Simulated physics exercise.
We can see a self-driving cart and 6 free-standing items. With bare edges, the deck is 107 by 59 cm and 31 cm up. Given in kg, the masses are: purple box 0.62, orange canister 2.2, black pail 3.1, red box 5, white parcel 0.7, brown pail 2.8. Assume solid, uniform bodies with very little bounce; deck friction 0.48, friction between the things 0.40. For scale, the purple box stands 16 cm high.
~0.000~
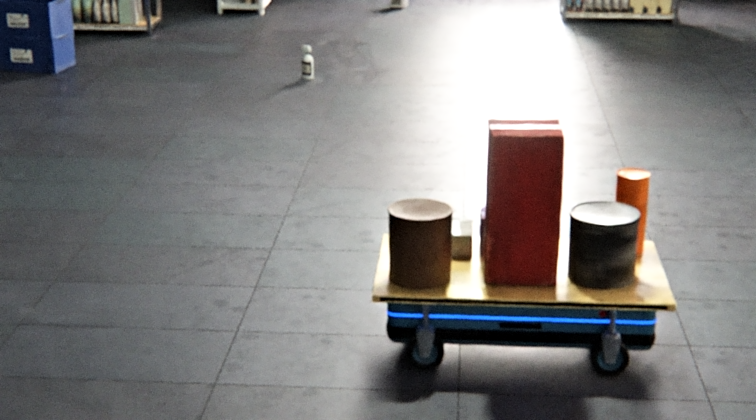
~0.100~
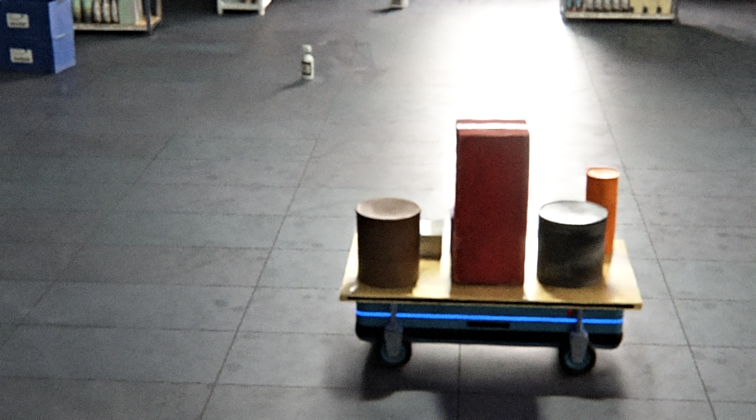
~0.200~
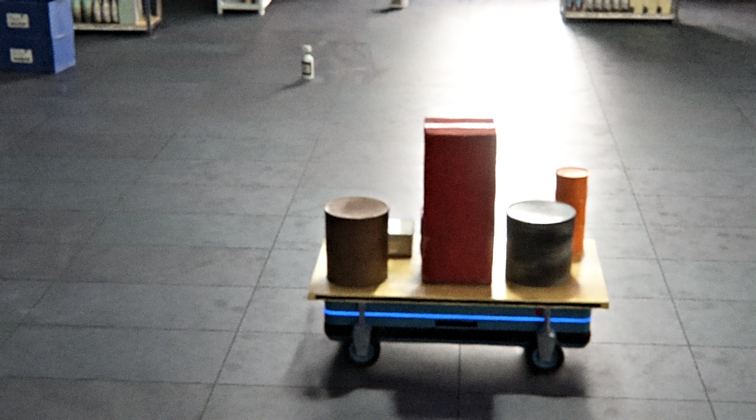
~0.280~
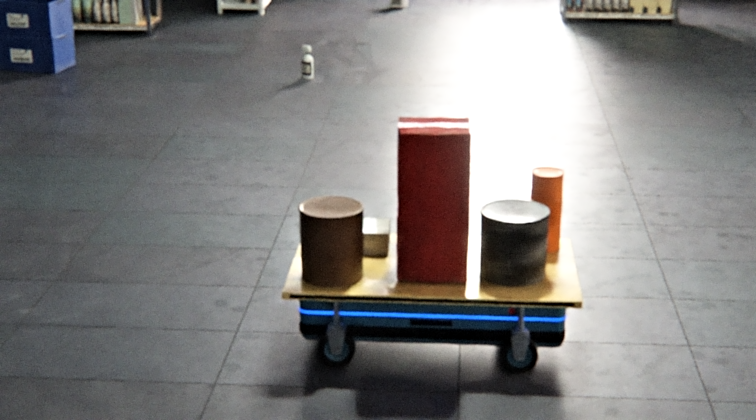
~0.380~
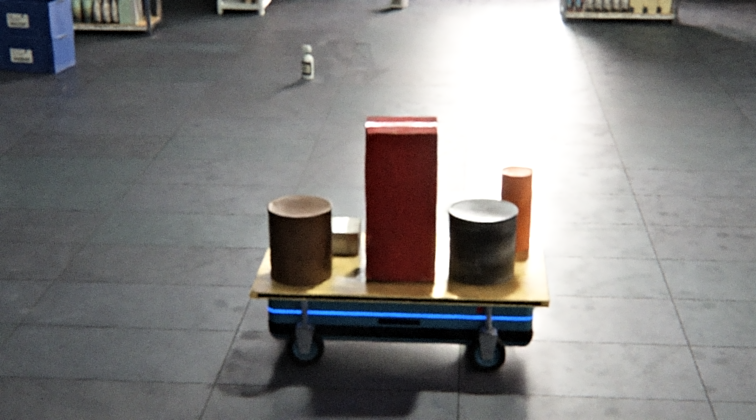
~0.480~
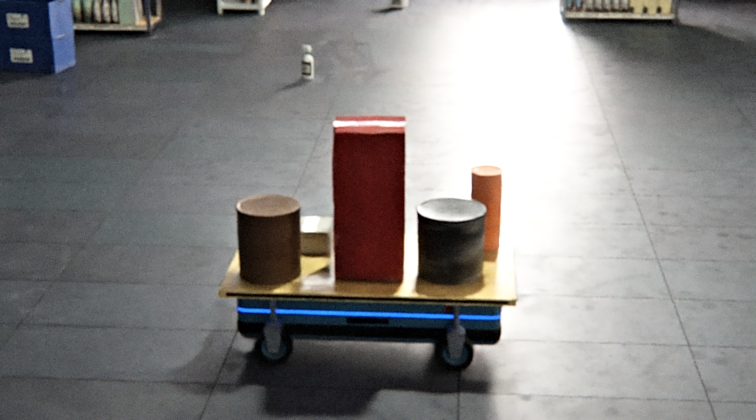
A low wheeled cart carrying a tall red box and several containers rolls steadily left.
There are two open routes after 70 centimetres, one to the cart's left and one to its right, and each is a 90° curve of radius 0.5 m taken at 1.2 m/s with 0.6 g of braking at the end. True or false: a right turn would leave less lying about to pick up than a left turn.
True.
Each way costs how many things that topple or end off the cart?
If it goes left, 4; if it goes right, 3.
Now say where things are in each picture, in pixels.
In the first picture, 0 cm covered; orange canister (630, 211).
In the second picture, 12 cm covered; white parcel (423, 238); brown pail (389, 242).
In the third picture, 24 cm covered; black pail (539, 243); red box (459, 201).
In the fourth picture, 34 cm covered; white parcel (370, 237); brown pail (332, 241).
In the fifth picture, 46 cm covered; black pail (482, 241); red box (401, 199).
In the sixth picture, 58 cm covered; orange canister (486, 208).
Turning left. At 0.98 s, 118 cm covered, turned 37°; white parcel now off the cart; purple box moved 5 cm near (192, 254); brown pail moved 24 cm.
After 1.58 s, 187 cm covered, turned 90°; orange canister now off the cart; purple box moved 12 cm near (107, 377); red box 33° off upright.
After 1.88 s, 191 cm covered, turned 90°, stopped; purple box moved 14 cm near (100, 387); red box 66° off upright; black pail moved 3 cm.
In the end (2.6 s), off the cart, orange canister, white parcel and brown pail; toppled on the deck, red box; not toppled but over 10 cm from the start, purple box; the last one under 10 cm from the start. In the last view, purple box near (101, 387).
Turning right instead, orange canister, red box and brown pail tipped over or off the cart, 3 of 6 in all.
